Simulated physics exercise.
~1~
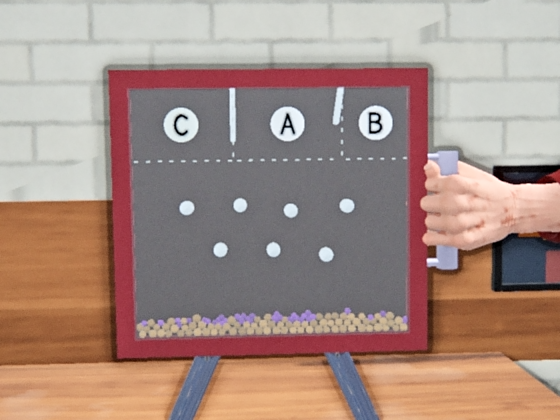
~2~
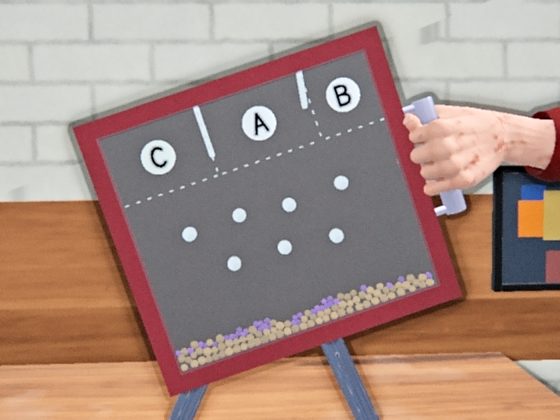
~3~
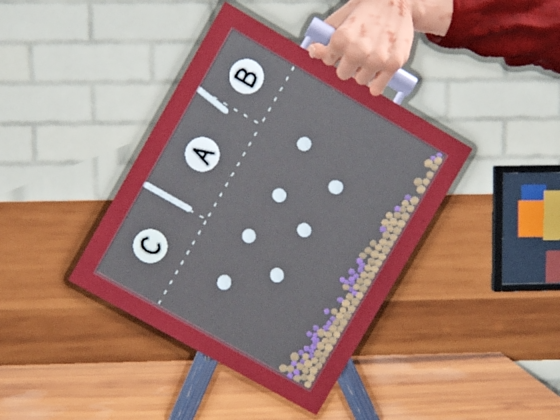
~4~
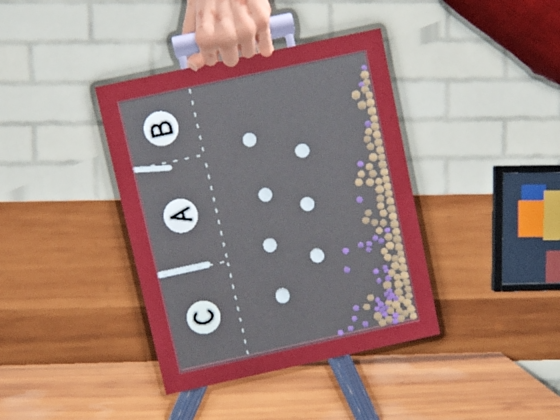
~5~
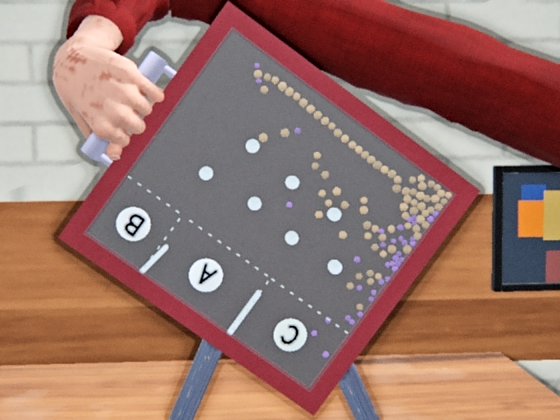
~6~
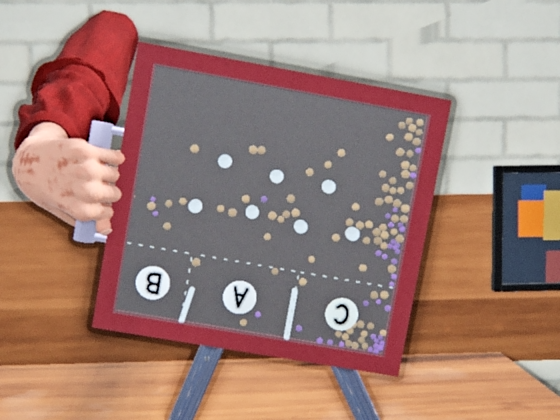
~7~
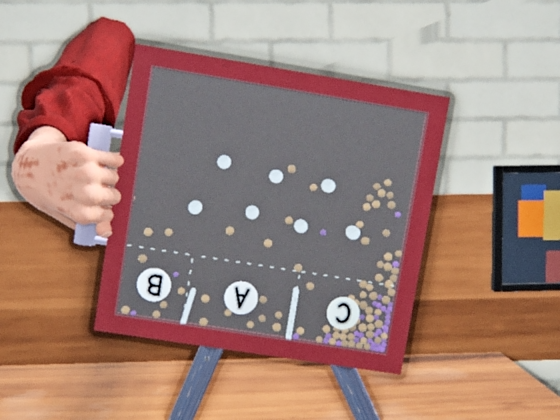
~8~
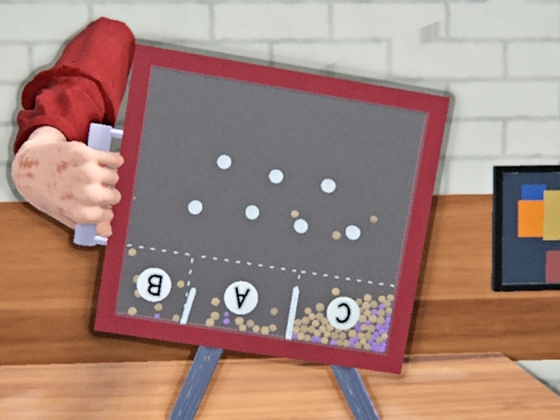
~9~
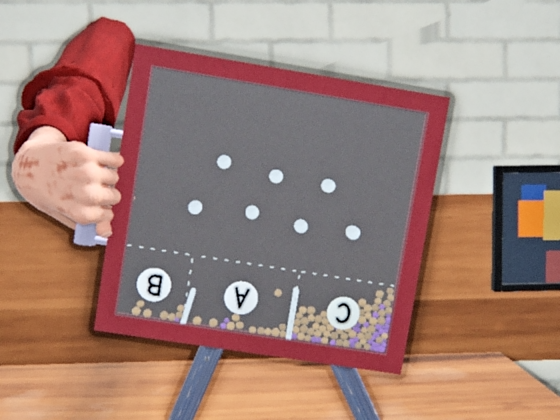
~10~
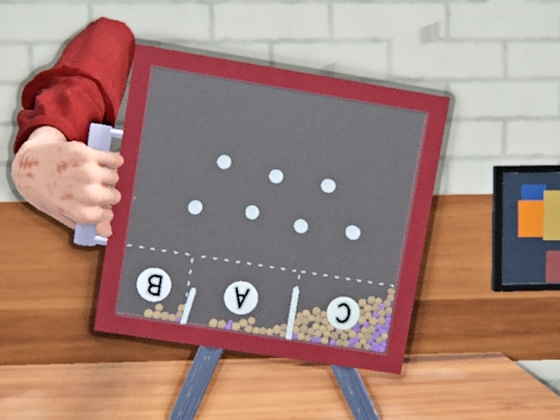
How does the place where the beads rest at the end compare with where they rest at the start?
They rest low in the view both times, at about the same height. At the start they are spread along the side opposite the pockets, while at the end they lie in the lettered pockets, mostly in C at the right.
